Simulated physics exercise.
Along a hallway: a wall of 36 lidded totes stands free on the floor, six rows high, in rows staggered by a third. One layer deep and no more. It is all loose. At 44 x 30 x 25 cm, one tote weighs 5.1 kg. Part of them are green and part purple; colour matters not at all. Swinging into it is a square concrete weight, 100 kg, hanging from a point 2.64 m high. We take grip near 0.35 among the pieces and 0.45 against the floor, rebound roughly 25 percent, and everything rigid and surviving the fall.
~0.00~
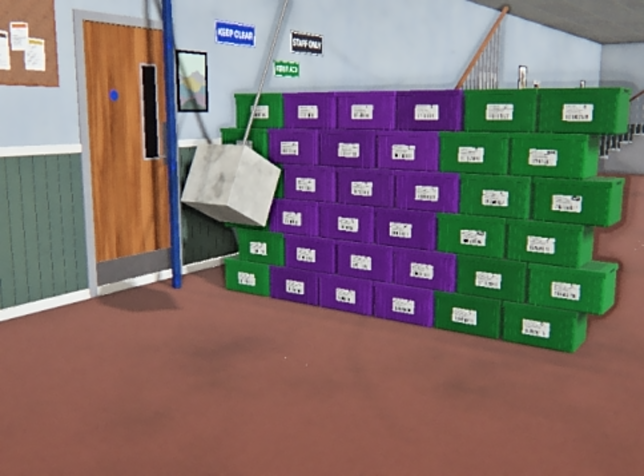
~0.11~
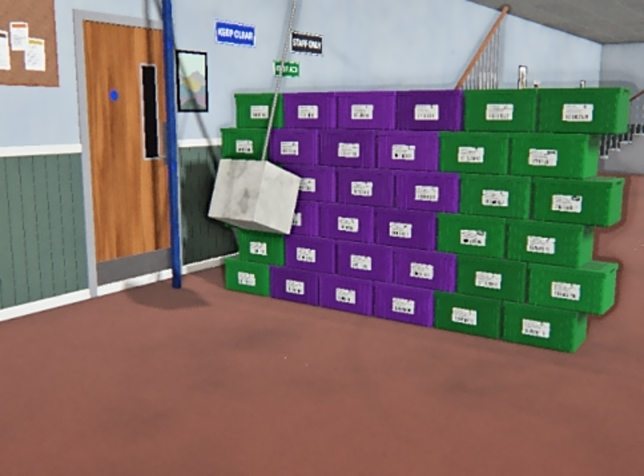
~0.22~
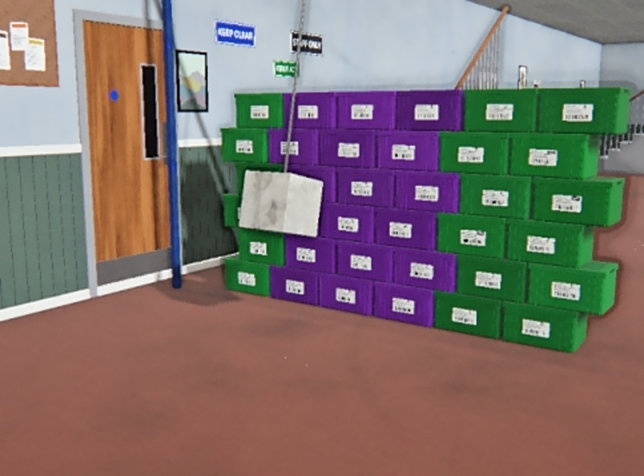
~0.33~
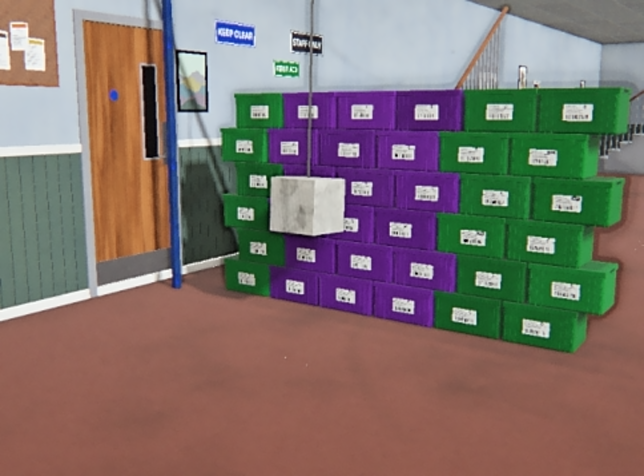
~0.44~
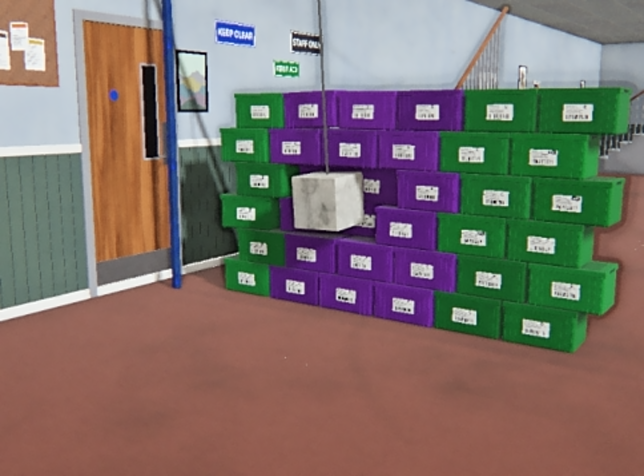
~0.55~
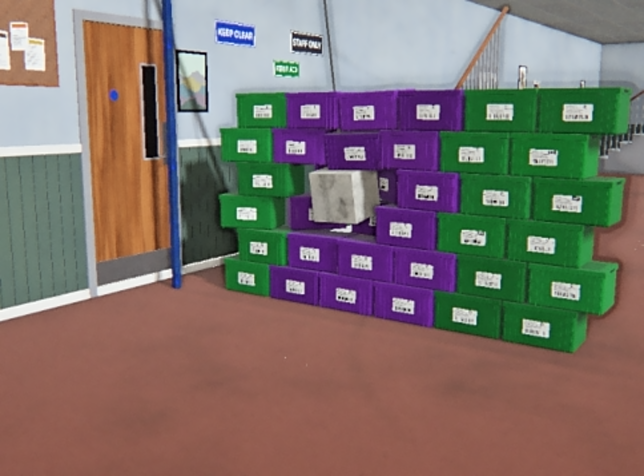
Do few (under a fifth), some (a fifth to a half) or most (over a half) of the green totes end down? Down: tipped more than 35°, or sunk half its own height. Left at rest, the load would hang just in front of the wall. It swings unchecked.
Few.
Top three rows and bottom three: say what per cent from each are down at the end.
From the top 40, from the bottom 20 per cent.
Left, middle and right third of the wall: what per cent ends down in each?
I'd put it at 50 % left, 30 % middle and 0 % right.
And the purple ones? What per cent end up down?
The purple group ends with 50% down.
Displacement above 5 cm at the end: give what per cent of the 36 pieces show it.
40 per cent.
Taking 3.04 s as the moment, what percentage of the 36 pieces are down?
At that instant, 25 percent.
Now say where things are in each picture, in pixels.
In the first frame (we follow the side turned to the camera), weight (224, 174) line 26° before plumb; top green tote (577, 111); top purple tote (307, 111); no piece has moved.
In the second frame, weight (248, 190) line 19° before plumb; top green tote (577, 111).
In the third frame, weight (276, 202) line 11° before plumb; top green tote (577, 111).
In the fourth frame, weight (303, 207) line 2° before plumb; top green tote (577, 111).
In the fifth frame, weight (325, 205) line 5° past plumb; top green tote (577, 111); 5 stirred so far.
In the sixth frame, weight (343, 199) line 12° past plumb; top green tote (577, 111); top purple tote (310, 111) displaced 35 mm; steepest lean 8°, the tote at (351, 153); 12 stirred so far.
Around 0.72 s, line 20° past plumb; none of the 18 green totes down (1 of 36 in all colours); top green tote unmoved; top purple tote tipped 9°.
Around 1.30 s, line 20° past plumb; none of the 18 green totes down (4 of 36 in all colours); top green tote unmoved; top purple tote tipped 20°.
Around 2.14 s, line 20° before plumb; 1 of the 18 green totes down (9 of 36 in all colours); top green tote unmoved; top purple tote on its side.
Around 3.04 s, line 5° before plumb; 1 of the 18 green totes down (9 of 36 in all colours); top green tote unmoved; top purple tote 1.26 m lower.
Finally (4.0 s), line 18° past plumb; 1 of the 18 green totes down (10 of 36 in all colours); top green tote unmoved; top purple tote 1.26 m lower. That is 6 per cent. Seen by the last camera, middles, top green tote near (585, 111), top purple tote near (157, 326).
